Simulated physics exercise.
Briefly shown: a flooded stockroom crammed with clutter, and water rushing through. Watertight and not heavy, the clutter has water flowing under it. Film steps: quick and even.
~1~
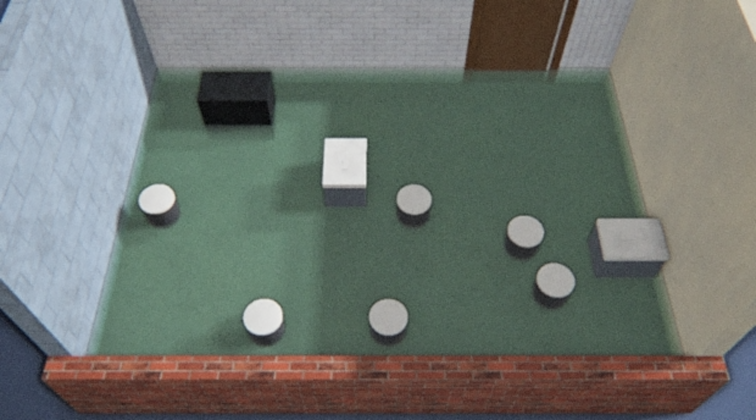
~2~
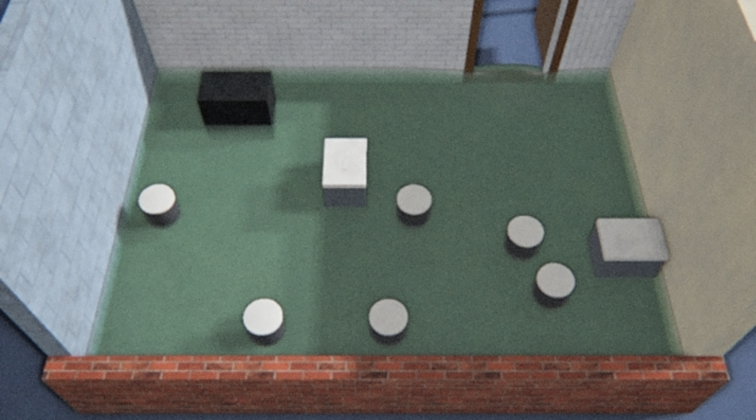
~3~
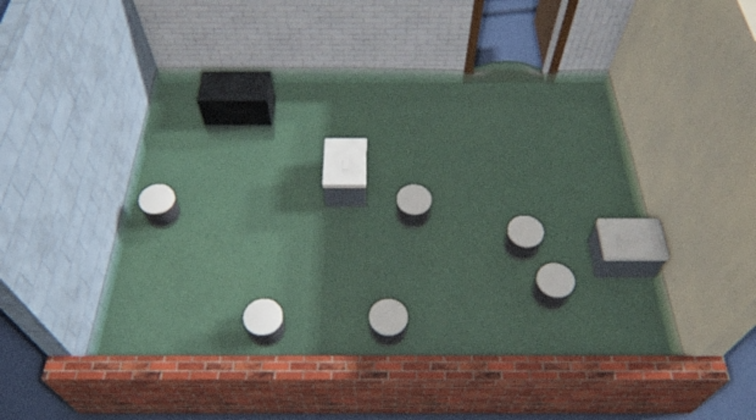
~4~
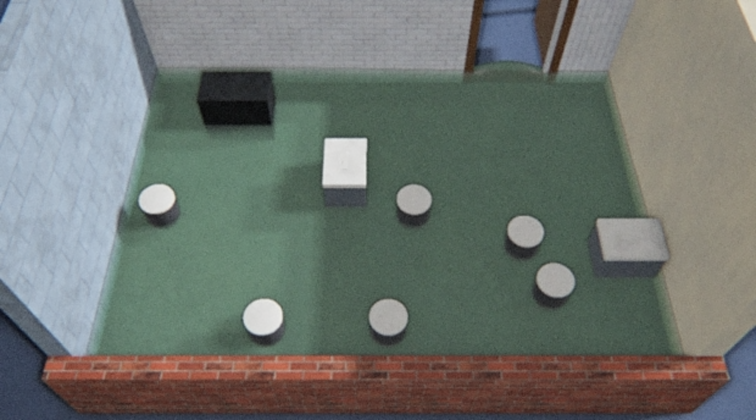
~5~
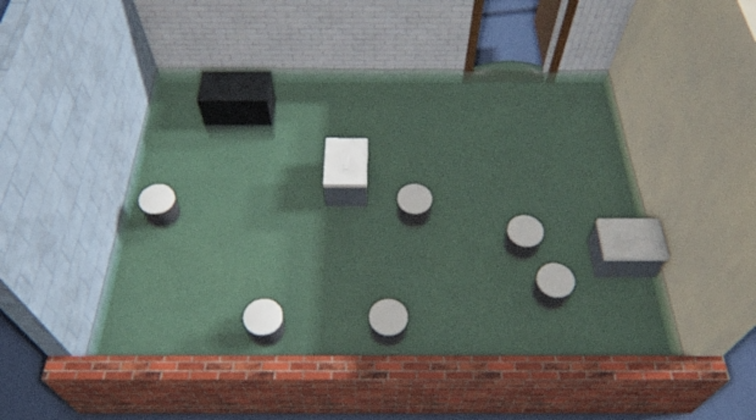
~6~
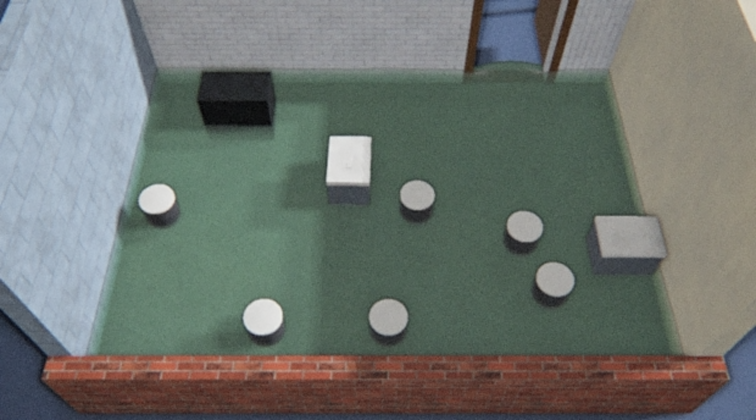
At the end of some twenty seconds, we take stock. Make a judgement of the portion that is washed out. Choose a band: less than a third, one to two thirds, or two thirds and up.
One to two thirds.
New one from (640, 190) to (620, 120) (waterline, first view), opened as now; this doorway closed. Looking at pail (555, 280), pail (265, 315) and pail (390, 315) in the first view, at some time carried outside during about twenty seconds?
Escapes, remains, remains.
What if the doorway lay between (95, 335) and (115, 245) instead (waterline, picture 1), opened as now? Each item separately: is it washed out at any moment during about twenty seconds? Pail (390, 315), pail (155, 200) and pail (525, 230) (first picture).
My answer, each in turn: Lost, lost, not lost.
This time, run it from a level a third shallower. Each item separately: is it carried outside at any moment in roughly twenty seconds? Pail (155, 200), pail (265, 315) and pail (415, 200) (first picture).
For the three, in the order given: Remains in the room, remains in the room and leaves the room.
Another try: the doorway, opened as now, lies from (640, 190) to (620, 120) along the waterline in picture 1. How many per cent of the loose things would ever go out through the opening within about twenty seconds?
Some 60 per cent of the things, roughly.
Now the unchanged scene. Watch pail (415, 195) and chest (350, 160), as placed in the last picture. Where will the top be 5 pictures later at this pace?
Estimated positions: (441, 175) and (378, 144), approximately.
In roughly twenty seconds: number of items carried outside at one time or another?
So that is 4.
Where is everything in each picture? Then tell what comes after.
The first picture shows a pail at (414, 199), afloat; a pail at (526, 231) floats; 0 of 8 have shifted.
The second picture shows a pail at (414, 199) floats; a pail at (526, 231) floats; 0 of 8 have shifted.
The third picture shows a pail at (414, 199) floats; a pail at (526, 231) floats; 0 of 8 have shifted.
The fourth picture shows a pail at (414, 199) floats; a pail at (526, 231), afloat; 0 of 8 have shifted.
The fifth picture shows a pail at (415, 198) floats; a pail at (526, 230), afloat; 0 of 8 have shifted.
The sixth picture shows a pail at (417, 194), afloat, close to its start; a pail at (525, 226) floats, close to its start; 3 of 8 have shifted.
A moment on, 0 of 8 are out; 8 afloat.
Next, 0 of 8 are out; 8 afloat.
Later, 3 of 8 are out; 5 afloat.
In the end, 4 of 8 are out; 4 afloat.
